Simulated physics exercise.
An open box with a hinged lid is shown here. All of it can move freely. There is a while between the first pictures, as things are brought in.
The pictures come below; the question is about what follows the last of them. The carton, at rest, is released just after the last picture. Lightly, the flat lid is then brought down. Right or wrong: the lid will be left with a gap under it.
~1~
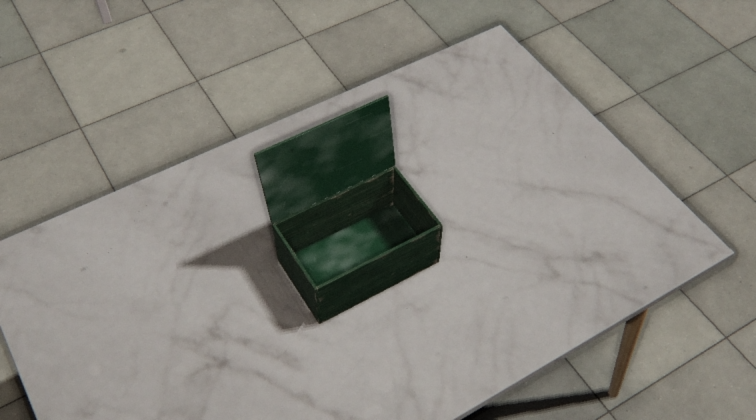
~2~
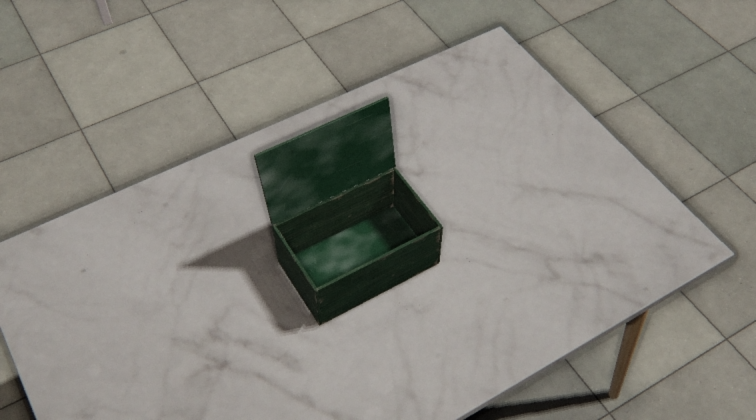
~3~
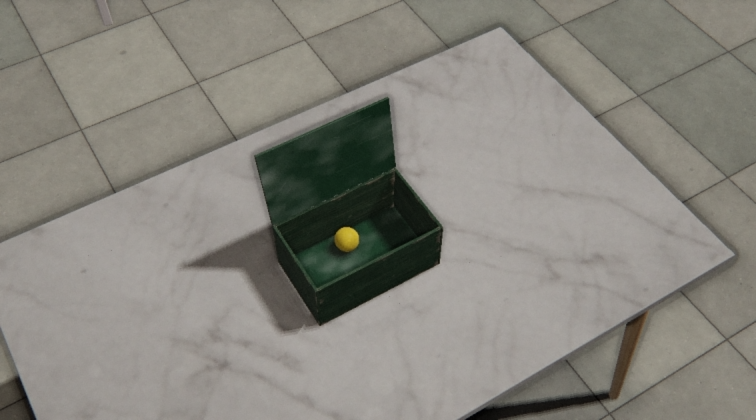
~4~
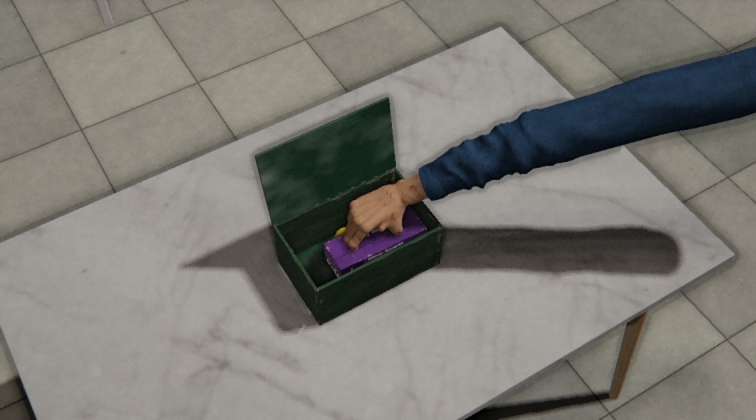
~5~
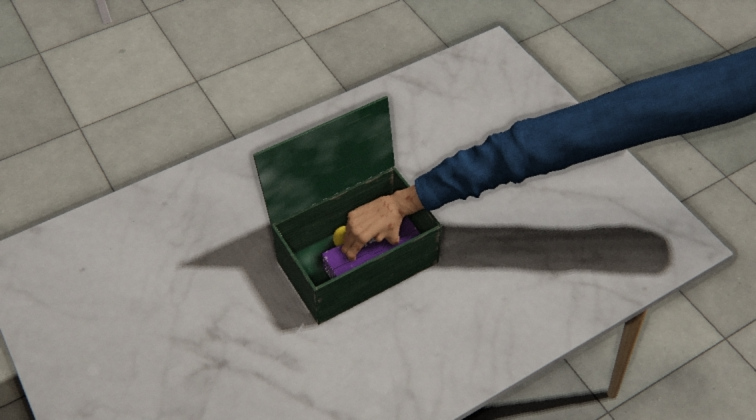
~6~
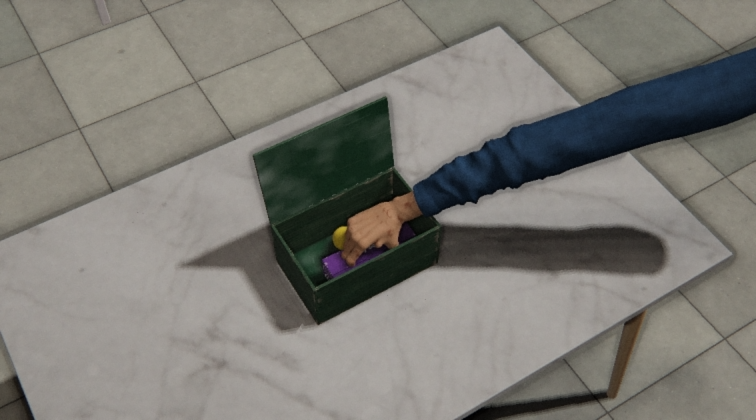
Wrong, it closes.
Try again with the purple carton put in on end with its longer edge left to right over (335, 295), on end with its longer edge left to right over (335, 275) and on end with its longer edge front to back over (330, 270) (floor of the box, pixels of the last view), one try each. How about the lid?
Going through the three tries, the lid hangs open, then hangs open, then hangs open.
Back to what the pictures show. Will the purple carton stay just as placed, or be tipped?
Result: The purple carton remains as it was set.
Then, 1.30 s later than the last frame, lid 81° above the rim.
Then, 1.70 s later than the last frame, lid 45° above the rim.
Then, 1.90 s later than the last frame, lid 18° above the rim.
When it is over, lid shut; both as before. End places, in pixels of the last picture, purple carton near (373, 260).
